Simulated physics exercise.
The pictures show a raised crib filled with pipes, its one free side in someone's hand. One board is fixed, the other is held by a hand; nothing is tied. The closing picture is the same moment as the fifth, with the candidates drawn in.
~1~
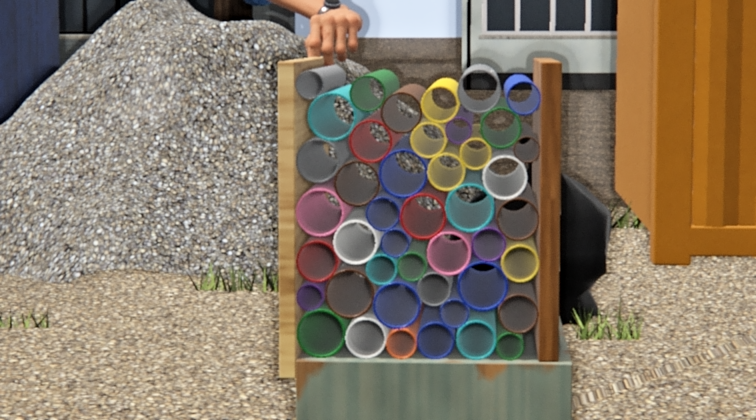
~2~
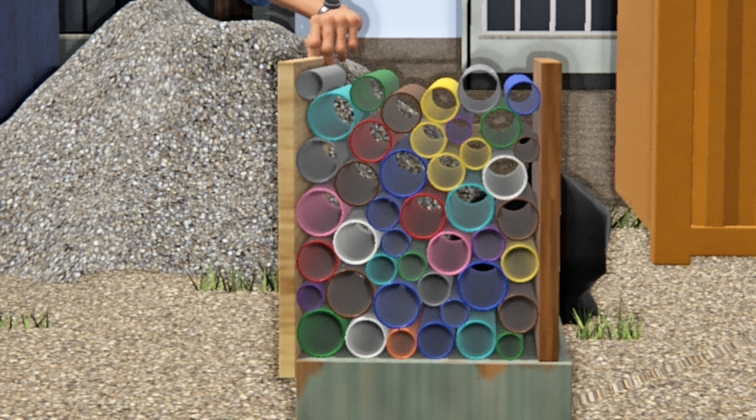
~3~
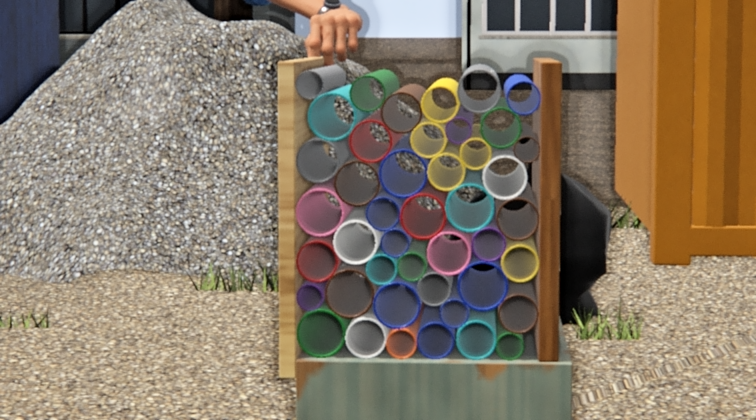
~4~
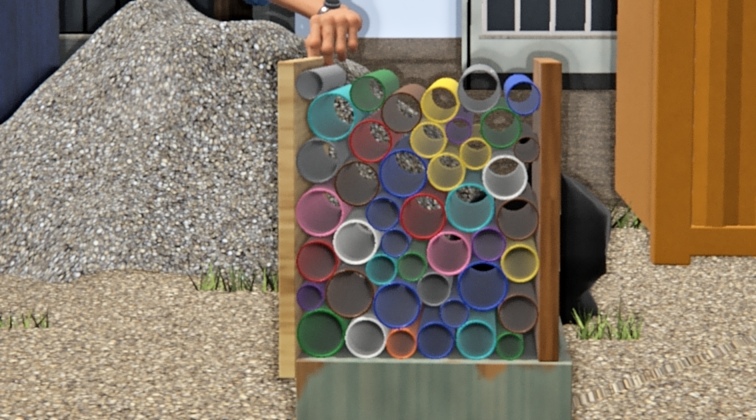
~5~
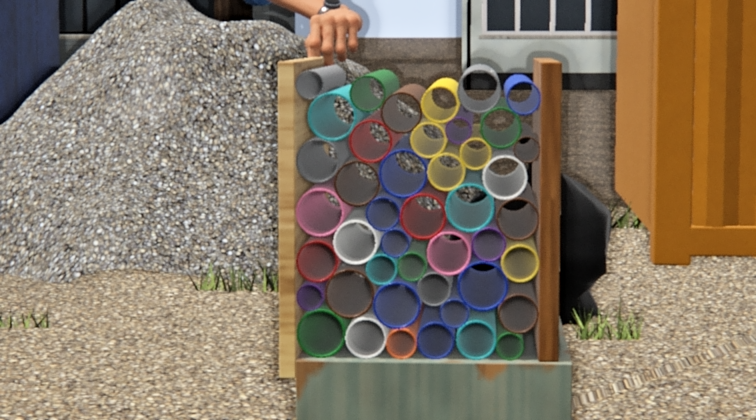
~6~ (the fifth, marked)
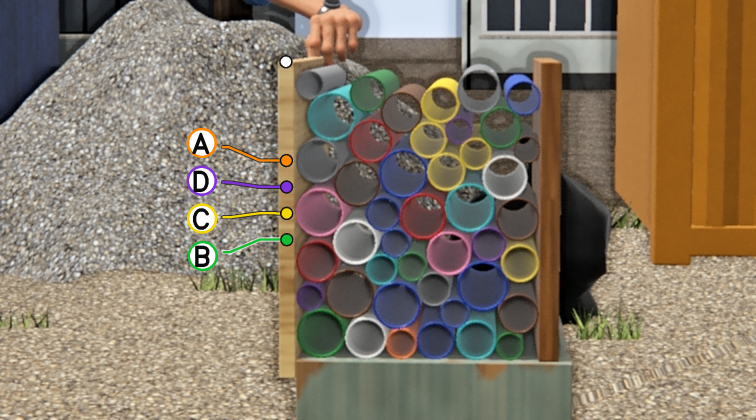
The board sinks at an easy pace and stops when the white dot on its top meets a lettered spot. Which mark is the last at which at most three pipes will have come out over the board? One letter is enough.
Slide it to D.
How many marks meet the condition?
Two of them.
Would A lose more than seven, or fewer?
At A, fewer than seven.
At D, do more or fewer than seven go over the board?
At D, fewer than seven.
On the copy, A at (286, 161); B at (287, 239); C at (287, 213); D at (286, 187); the white dot at (286, 62).
On D. First, top of the board (296, 118).
Then, top of the board (296, 184).
Finally, top of the board (296, 186), one out over the board.
By contrast, A none out over the board; B more than three out over the board; C more than three out over the board.
